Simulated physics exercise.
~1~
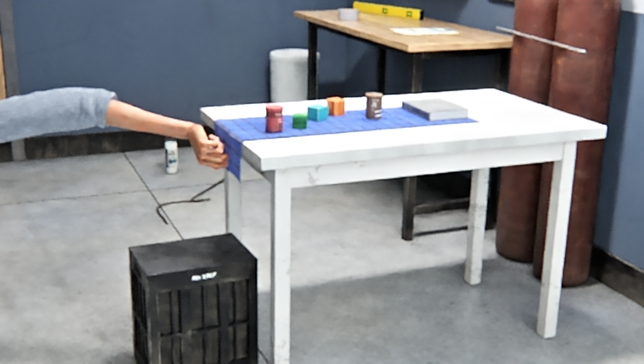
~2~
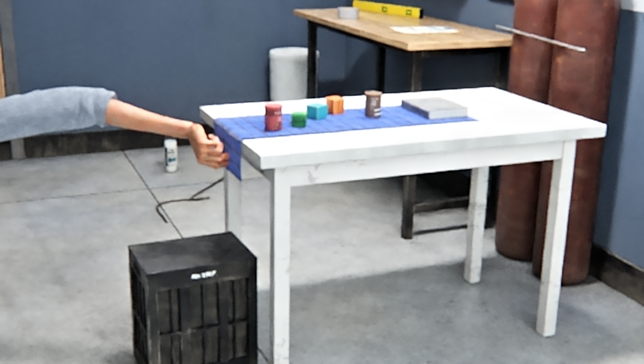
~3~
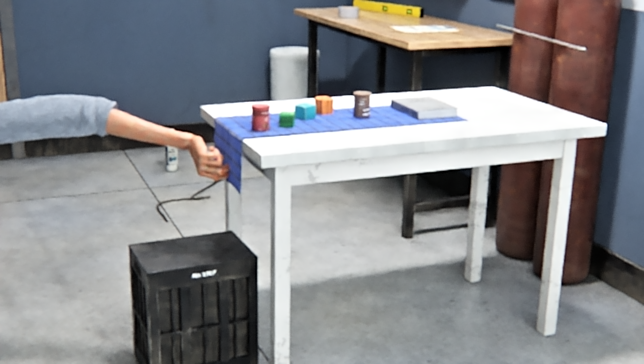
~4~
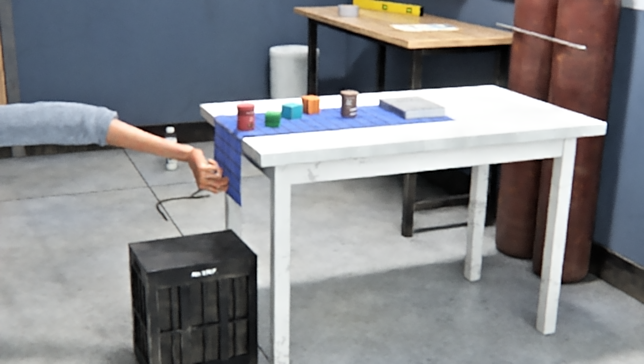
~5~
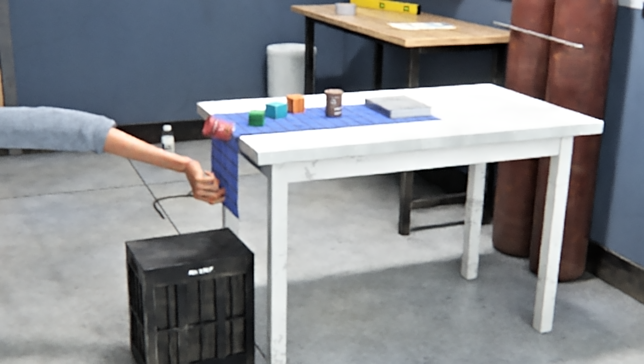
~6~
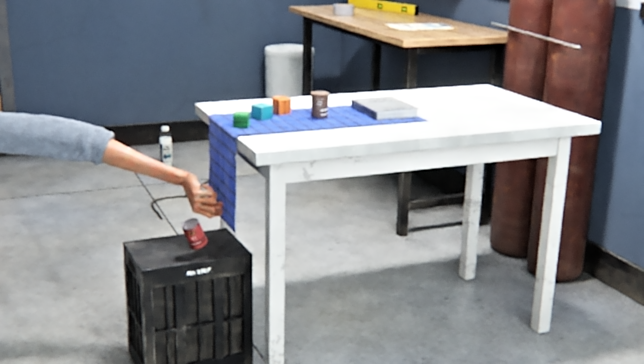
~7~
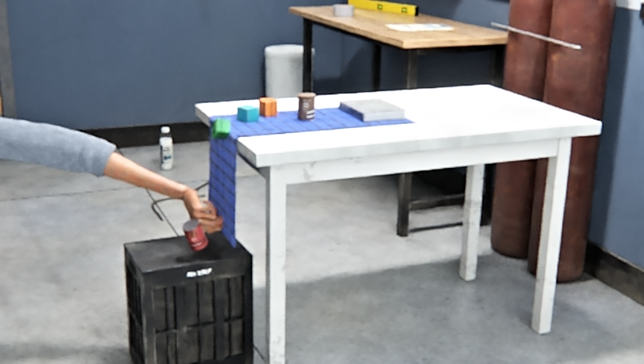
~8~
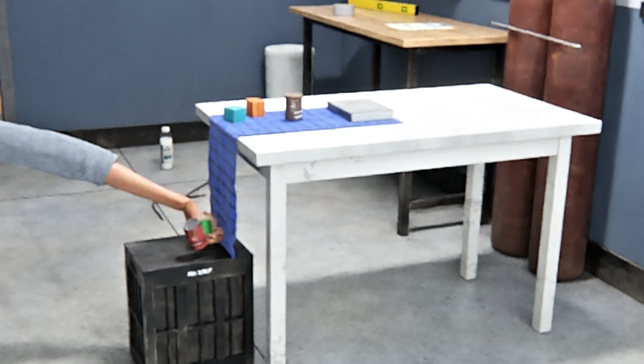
A hand draws a blue cloth down until a red can, then a green cube, drop onto the black crate.
